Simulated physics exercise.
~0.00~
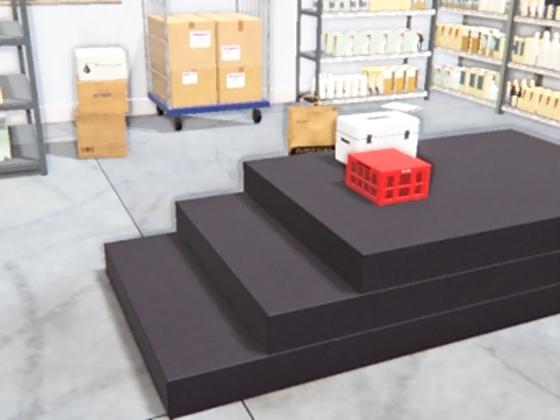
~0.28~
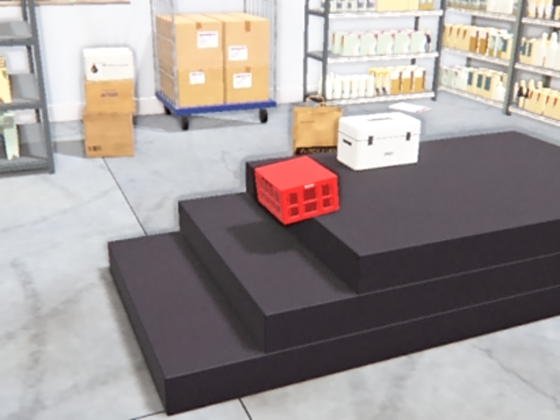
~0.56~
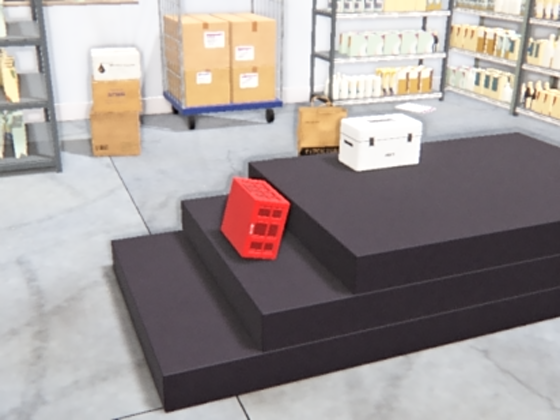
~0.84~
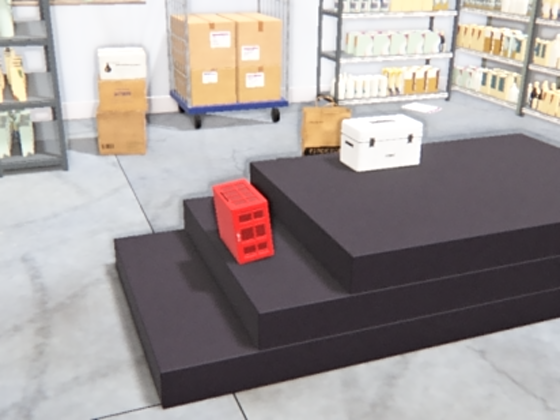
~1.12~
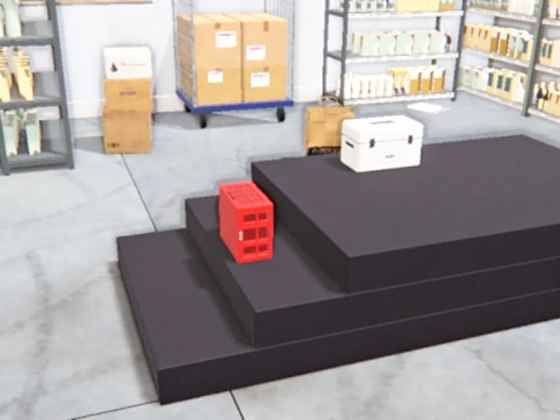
The clip shows a red crate and a white toolbox on a dark stepped platform in a storeroom. The crate moves left over the top edge, tips onto its side and settles upright on the step below, while the toolbox stays in place.
